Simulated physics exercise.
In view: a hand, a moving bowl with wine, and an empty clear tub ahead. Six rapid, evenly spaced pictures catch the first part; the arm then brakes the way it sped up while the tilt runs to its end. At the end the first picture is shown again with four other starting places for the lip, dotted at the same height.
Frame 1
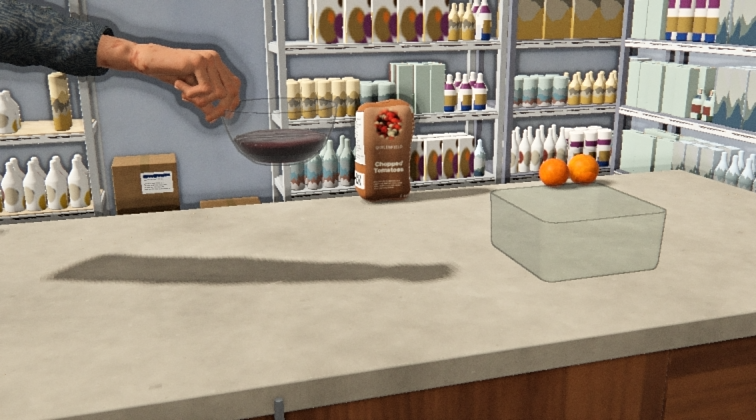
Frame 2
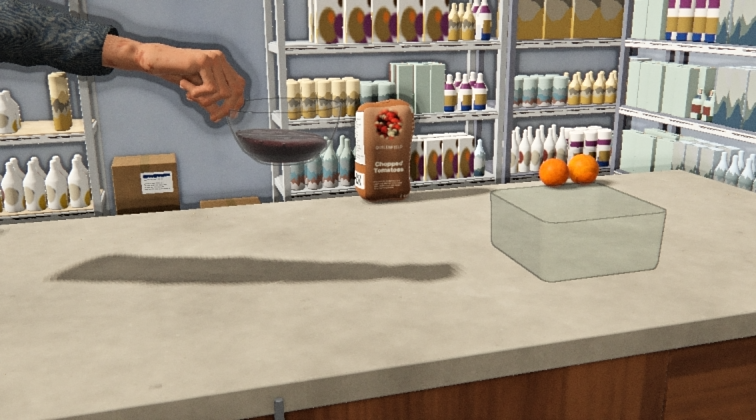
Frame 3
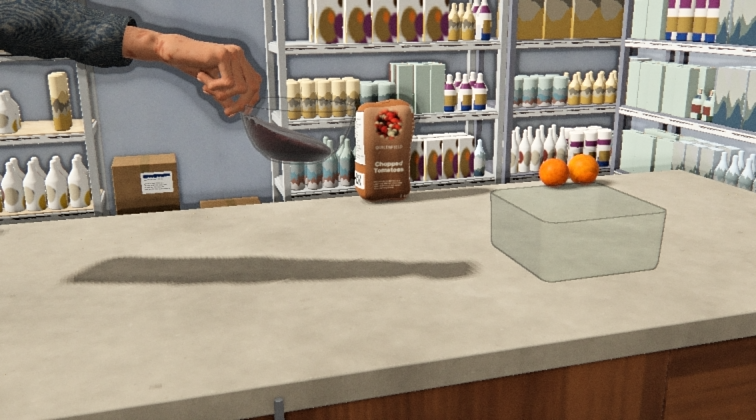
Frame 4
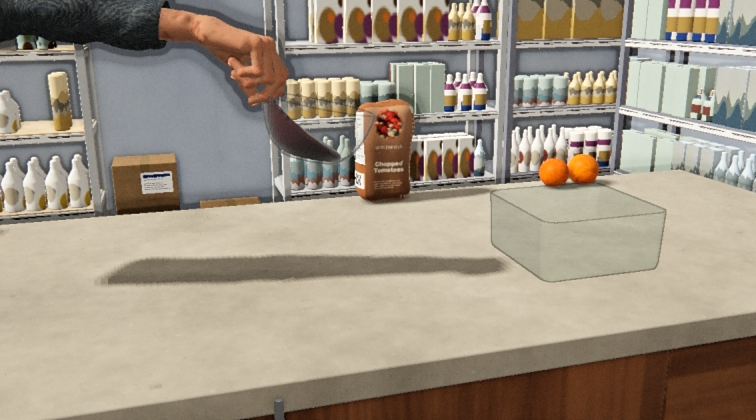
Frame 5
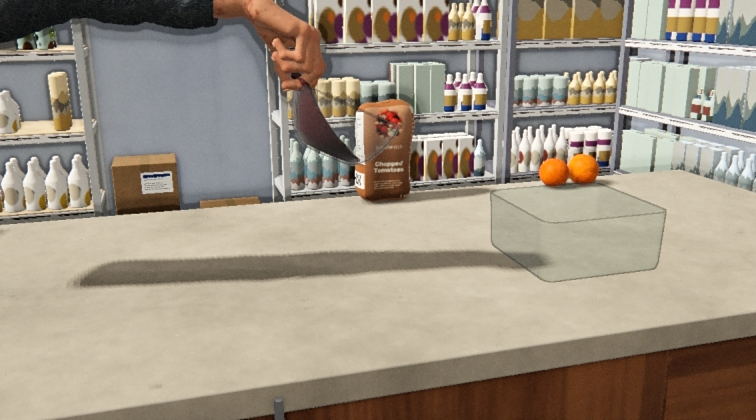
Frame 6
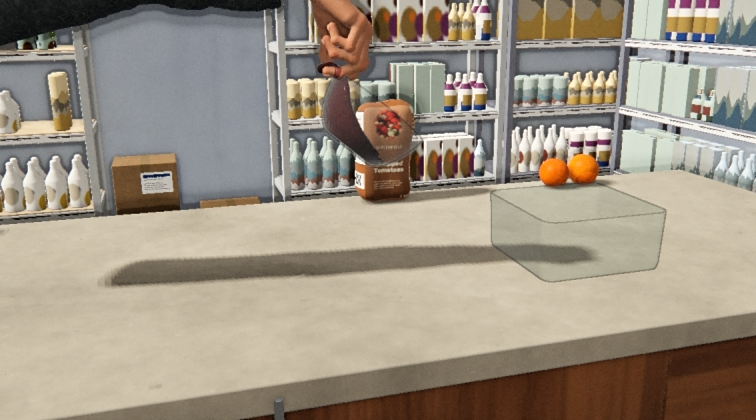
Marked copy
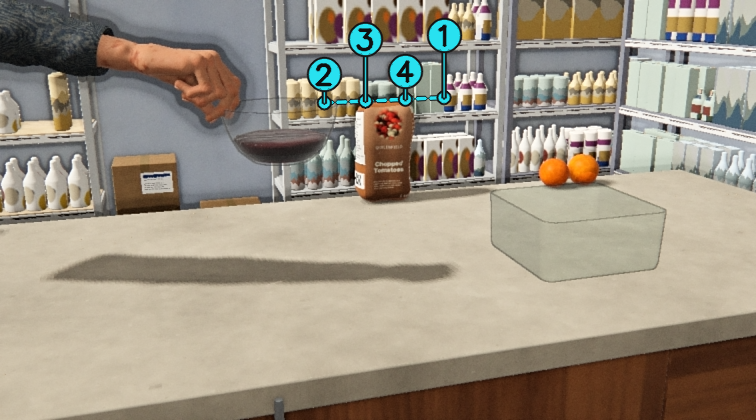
A hand held a clear bowl of dark wine above a counter, then moved it right past a carton of chopped tomatoes while tipping it steeply toward an empty clear tub near two oranges.
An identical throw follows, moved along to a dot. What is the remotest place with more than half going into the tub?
3.
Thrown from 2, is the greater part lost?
Yes, it does.
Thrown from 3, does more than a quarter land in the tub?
Yes, it does.
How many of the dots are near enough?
Three of them.
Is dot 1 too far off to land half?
No, that is safe.
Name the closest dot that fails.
The answer is 2.
On the marked copy, 1 at (444, 97); 2 at (324, 102); 3 at (365, 101); 4 at (405, 99).
For dot 1, about 74 % lands in the tub, 5 % falls short and 21 % goes beside or beyond.
For dot 2, about 30 % lands in the tub, 58 % falls short and 12 % goes beside or beyond.
For dot 3, about 72 % lands in the tub, 18 % falls short and 10 % goes beside or beyond.
For dot 4, about 86 % lands in the tub, 8 % falls short and 5 % goes beside or beyond.
